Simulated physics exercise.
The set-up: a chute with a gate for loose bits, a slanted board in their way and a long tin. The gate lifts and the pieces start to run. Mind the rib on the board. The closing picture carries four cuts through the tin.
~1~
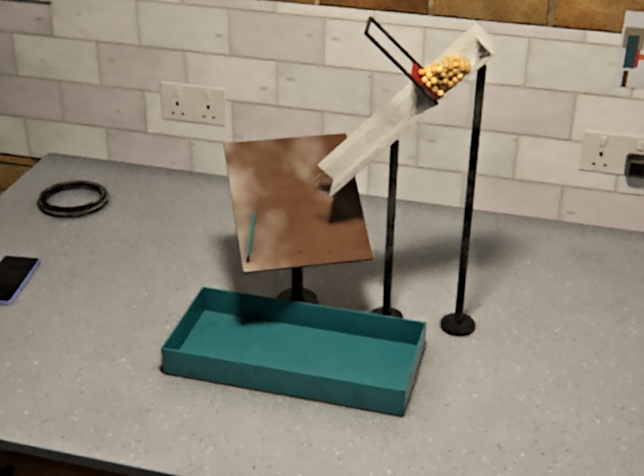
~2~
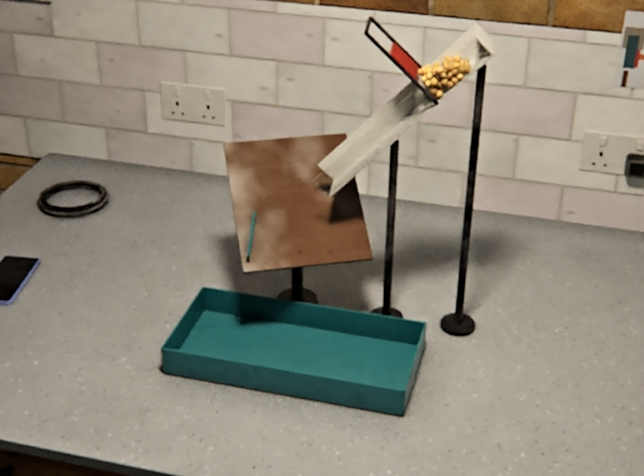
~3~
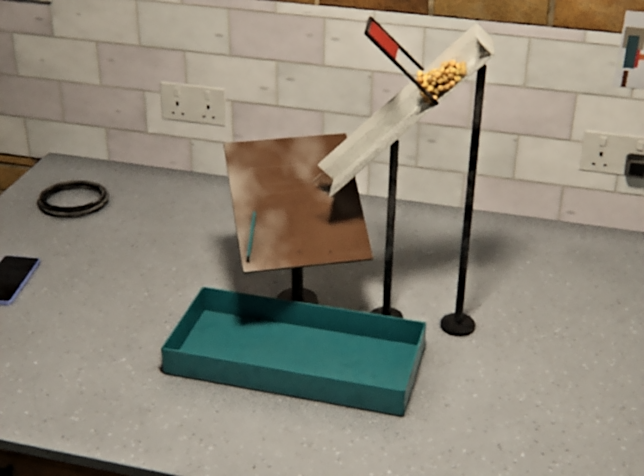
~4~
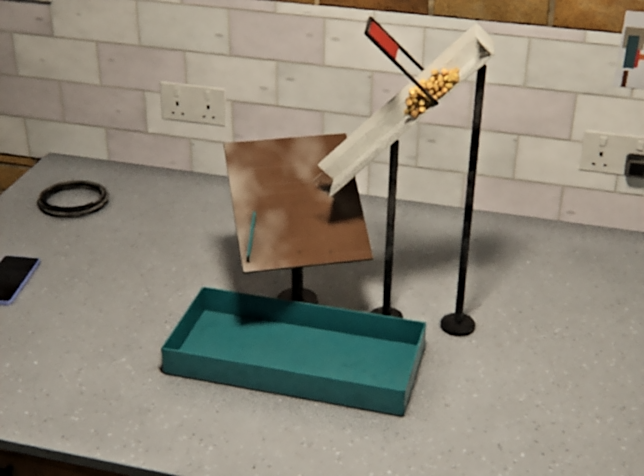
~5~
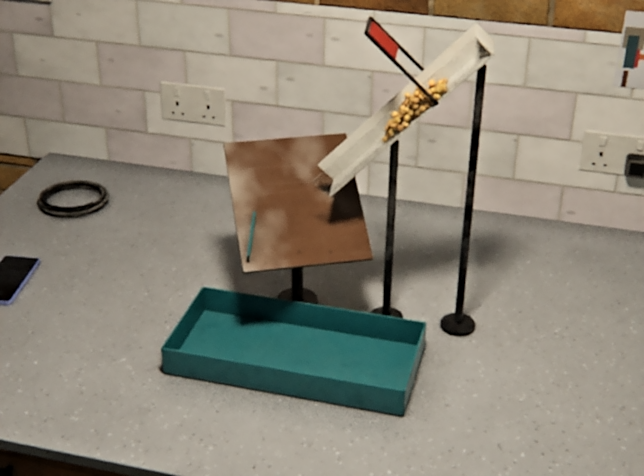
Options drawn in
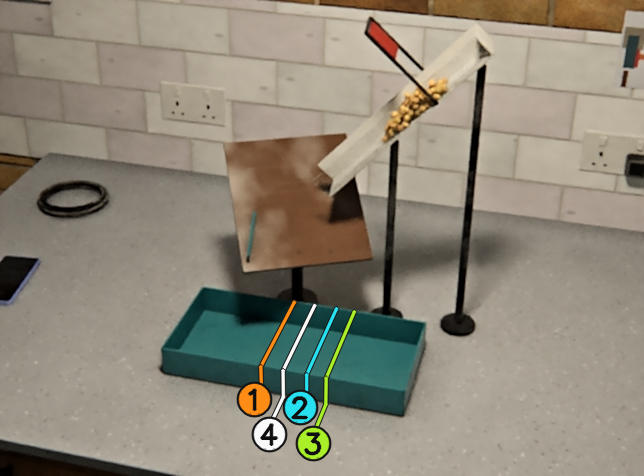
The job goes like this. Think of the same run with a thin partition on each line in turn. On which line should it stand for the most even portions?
The answer is line 1.
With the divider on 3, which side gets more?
Left.
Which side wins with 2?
The left side.
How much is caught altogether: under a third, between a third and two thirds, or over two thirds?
It is over two thirds.
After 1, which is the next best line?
Here it is line 4.
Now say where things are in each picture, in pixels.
Load behind the gate near (447, 74), dried chickpeas; lip of the chute near (332, 188), sloping fairly steeply, in the first frame.
Middle of the board near (297, 200), tilted fairly steeply; middle of its low edge near (309, 265); of its high edge near (285, 138), in the second frame.
Front corners of the tin near (162, 348) and (404, 391), empty; front of the load near (426, 94), in the third frame.
Middle of the load near (431, 91); its front near (410, 113), close to a quarter of the way to the lip; rib from (255, 212) to (248, 256), in the fourth frame.
Middle of the load near (416, 105); its front near (385, 139), close to half of the way to the lip, in the fifth frame.
On the marked copy, line 1 crosses the front rim at (261, 365); line 2 crosses the front rim at (307, 373); line 3 crosses the front rim at (326, 377); line 4 crosses the front rim at (283, 369).
If 1 is chosen, of what is caught, close to half on the left of the divider, close to half on the right.
If 2 is chosen, of what is caught, all but a few on the left of the divider, a small share on the right.
If 3 is chosen, of what is caught, all but a few on the left of the divider, only a few on the right.
If 4 is chosen, of what is caught, the bulk on the left of the divider, close to a quarter on the right.
